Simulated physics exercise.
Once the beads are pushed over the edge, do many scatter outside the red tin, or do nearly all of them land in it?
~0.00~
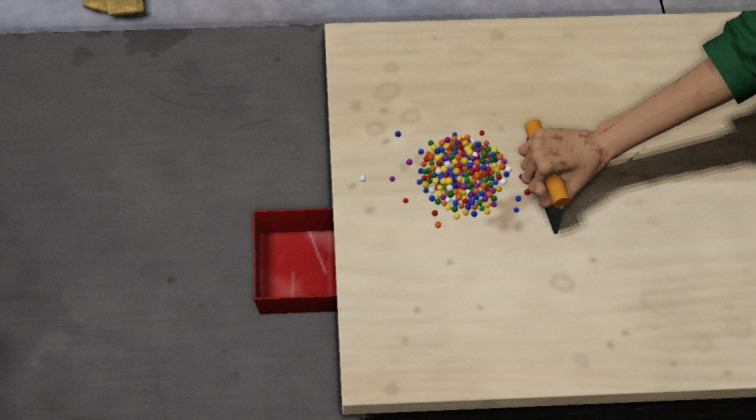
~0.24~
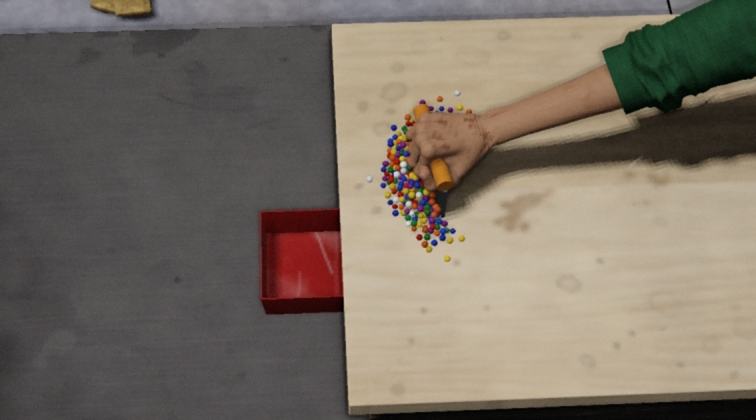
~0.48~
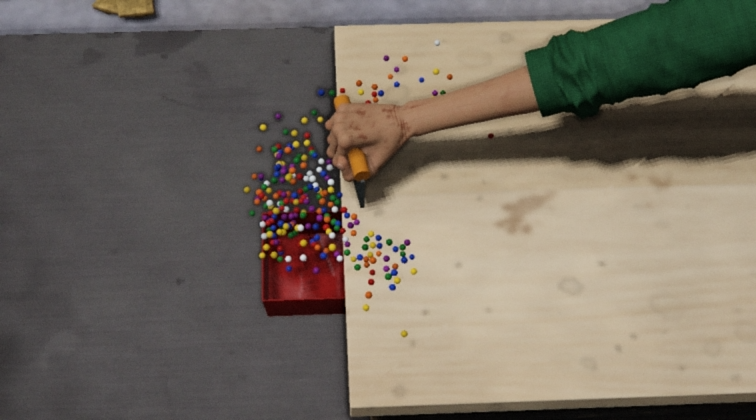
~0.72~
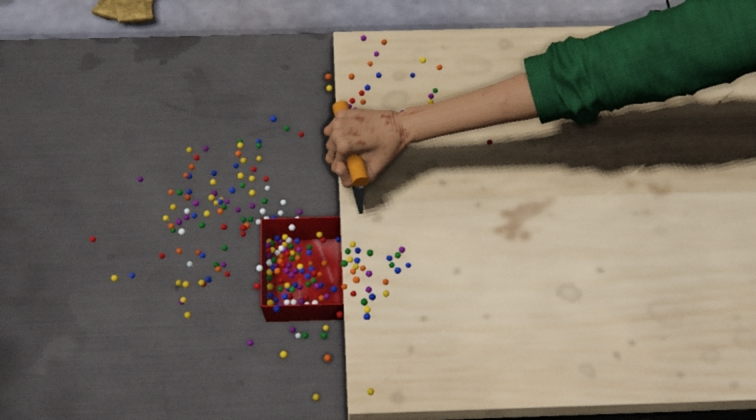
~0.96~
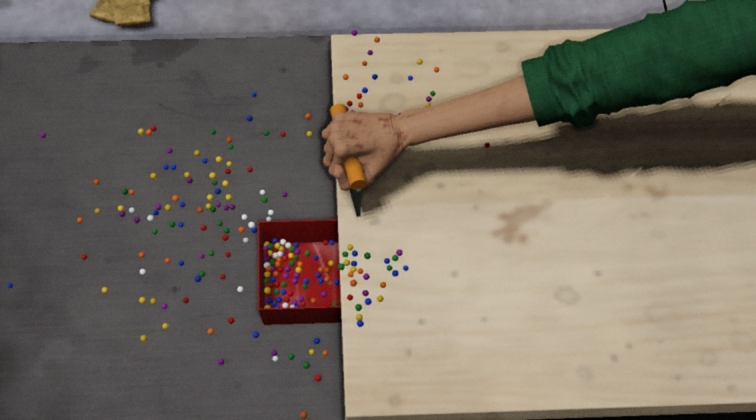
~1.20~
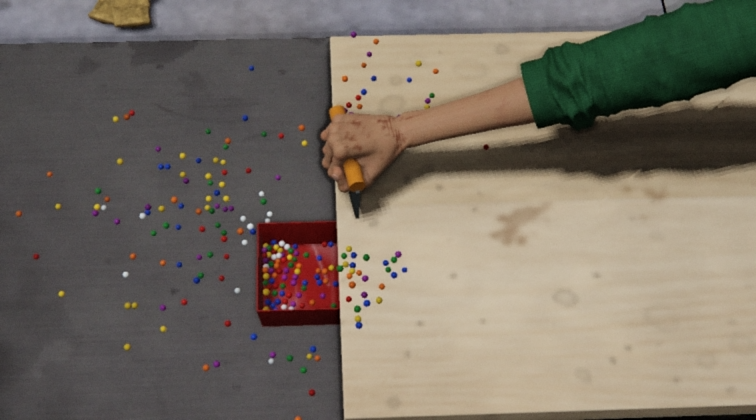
Many of the beads scatter on the grey surface outside the red tin. A good share still lands inside it, and some stay on the board.
